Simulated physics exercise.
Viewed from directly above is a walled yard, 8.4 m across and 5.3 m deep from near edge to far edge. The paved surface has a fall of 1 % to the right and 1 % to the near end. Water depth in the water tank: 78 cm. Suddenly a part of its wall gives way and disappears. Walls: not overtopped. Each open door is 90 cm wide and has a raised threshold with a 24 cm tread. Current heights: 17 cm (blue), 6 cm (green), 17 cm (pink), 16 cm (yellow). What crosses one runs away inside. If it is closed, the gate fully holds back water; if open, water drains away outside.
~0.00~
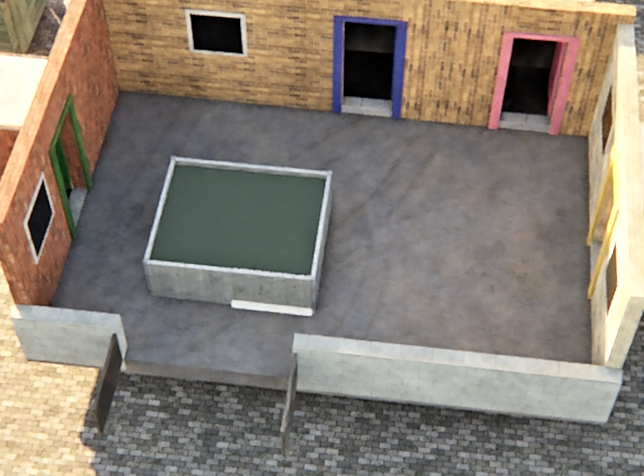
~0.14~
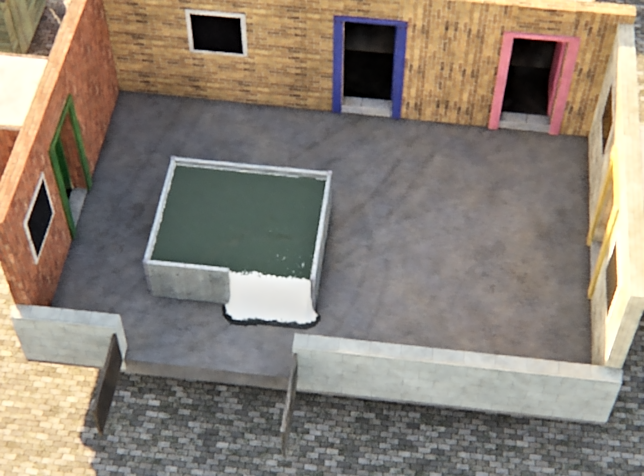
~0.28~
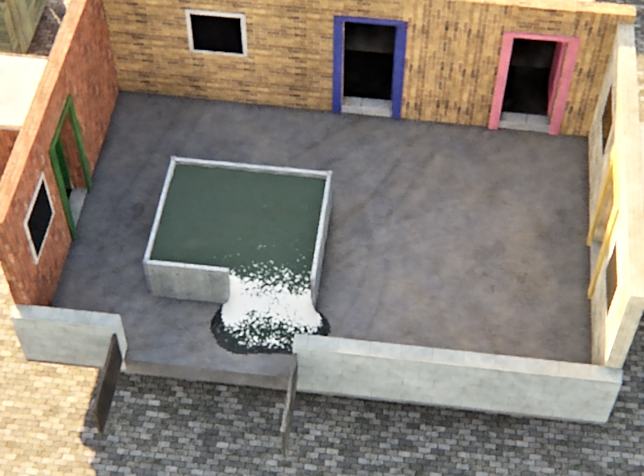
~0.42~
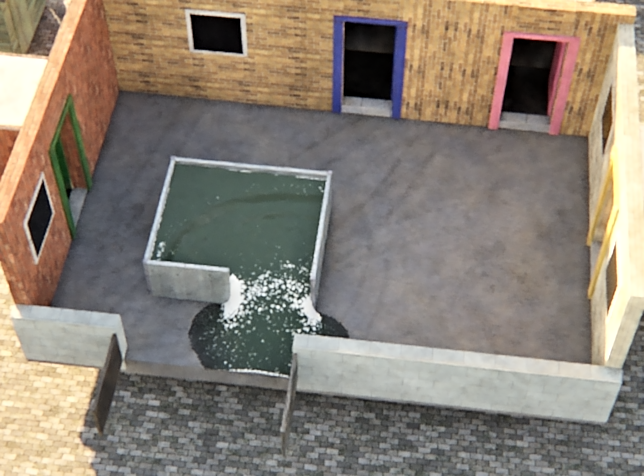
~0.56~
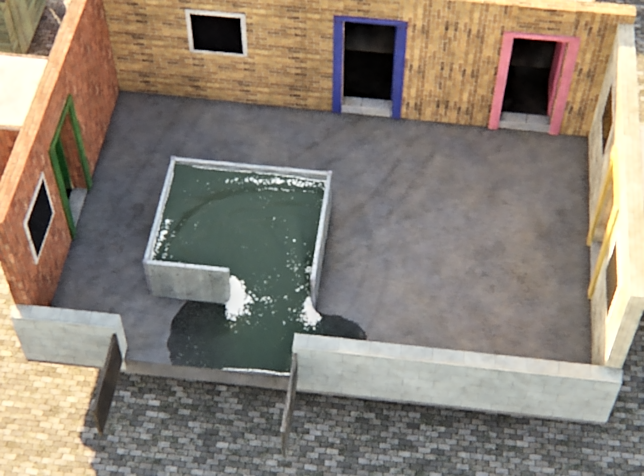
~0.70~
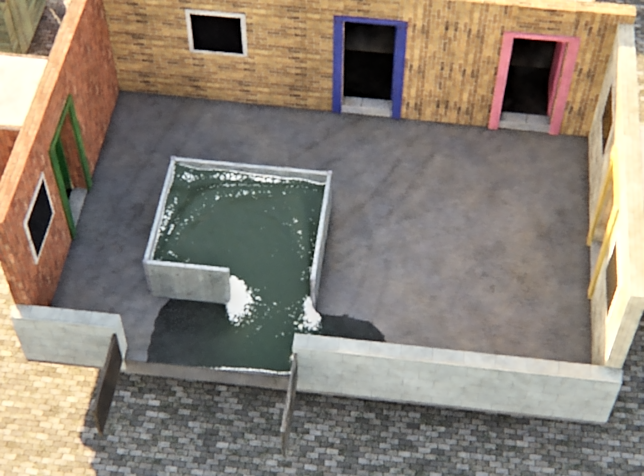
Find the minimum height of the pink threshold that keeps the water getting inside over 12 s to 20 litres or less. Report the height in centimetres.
Roughly 6 cm.
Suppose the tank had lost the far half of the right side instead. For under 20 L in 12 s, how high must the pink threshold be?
At least roughly 18 centimetres tall.
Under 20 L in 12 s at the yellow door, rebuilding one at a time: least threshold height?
Yellow door, minimum about 7.0 cm.
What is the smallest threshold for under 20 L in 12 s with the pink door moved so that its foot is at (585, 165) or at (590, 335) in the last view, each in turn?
Roughly 6.5 and 16 cm.
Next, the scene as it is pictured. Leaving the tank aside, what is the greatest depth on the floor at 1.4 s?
I'd estimate roughly 54 cm.
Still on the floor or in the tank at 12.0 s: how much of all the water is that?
Water still present: Approx. 36 %.
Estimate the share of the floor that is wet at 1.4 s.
About 10 per cent.
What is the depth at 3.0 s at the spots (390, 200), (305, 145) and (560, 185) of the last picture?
I'd read roughly 0, 0 and 0 cm there.
After 1.4 s water covers 10 % of the floor, deepest (54 cm) near (298, 365); it has not reached the pink door.
After 3.0 s water covers 25 % of the floor, deepest (32 cm) near (298, 365); it has not reached the pink door.
After 12.0 s water covers 70 % of the floor, deepest (9 cm) near (586, 397); 4 cm at the pink door, 0 litres in over its 17 cm threshold.
At the pink door as built, the water arrived by 4.6 s and peaked near 10 cm at 5.6 s.
With a threshold of 5 cm, 33 litres would have come in within the 12 s; with 6.5 cm, 14 litres. So under 20 litres takes about 6 cm.
